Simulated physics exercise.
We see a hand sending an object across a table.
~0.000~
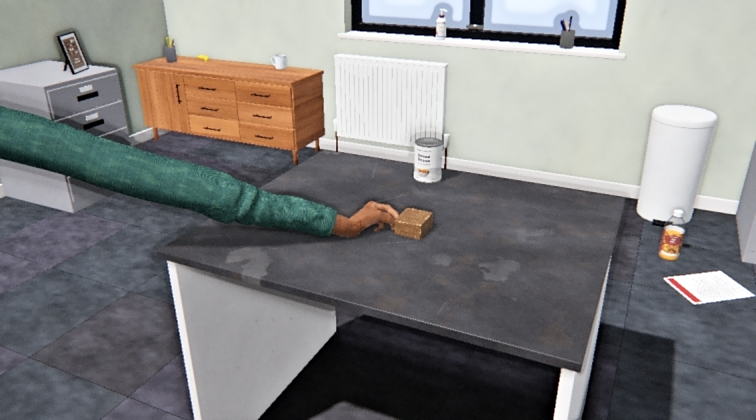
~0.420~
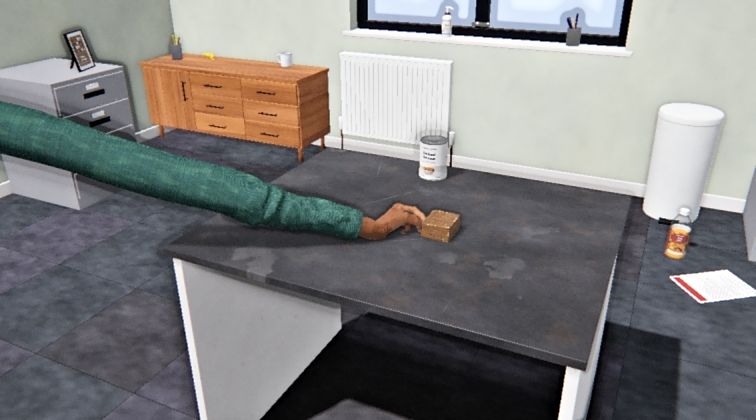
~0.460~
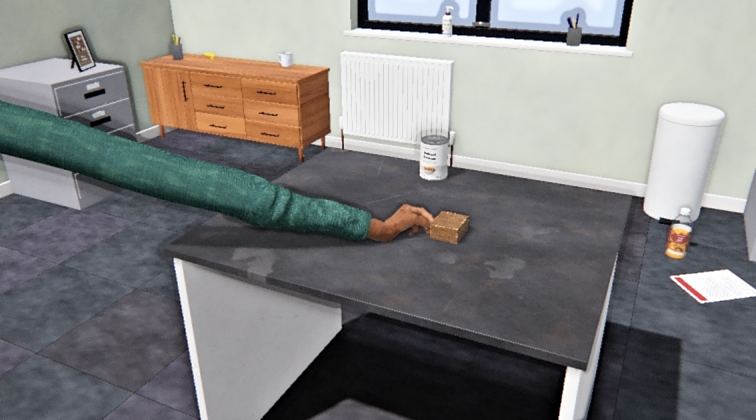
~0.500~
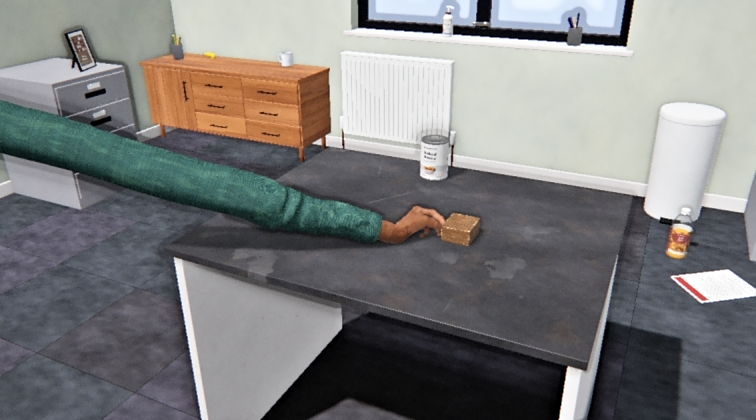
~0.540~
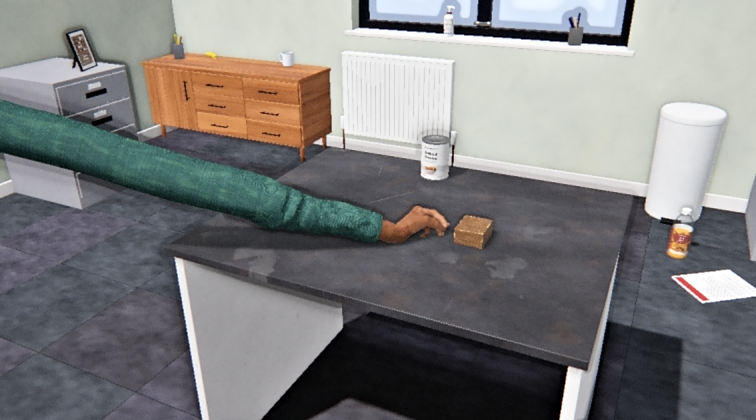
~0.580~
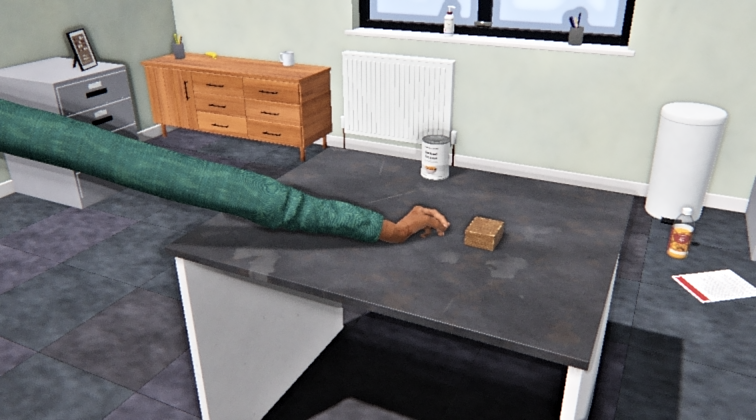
To begin with, an arm in a green sleeve reaches in from the left, its hand at a small brown block on a dark tabletop. The hand pushes the block to the right, then stays back as the block slides away from the fingers, opening a small gap between them.
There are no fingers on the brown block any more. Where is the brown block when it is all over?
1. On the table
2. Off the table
1.
After 0.68 s, brown block shifted about its own width near (504, 238).
After 0.78 s, brown block shifted about its own width near (514, 239).
In the end (1.3 s), moved from the start, brown block. At the end, from the last picture's camera, brown block near (514, 240).
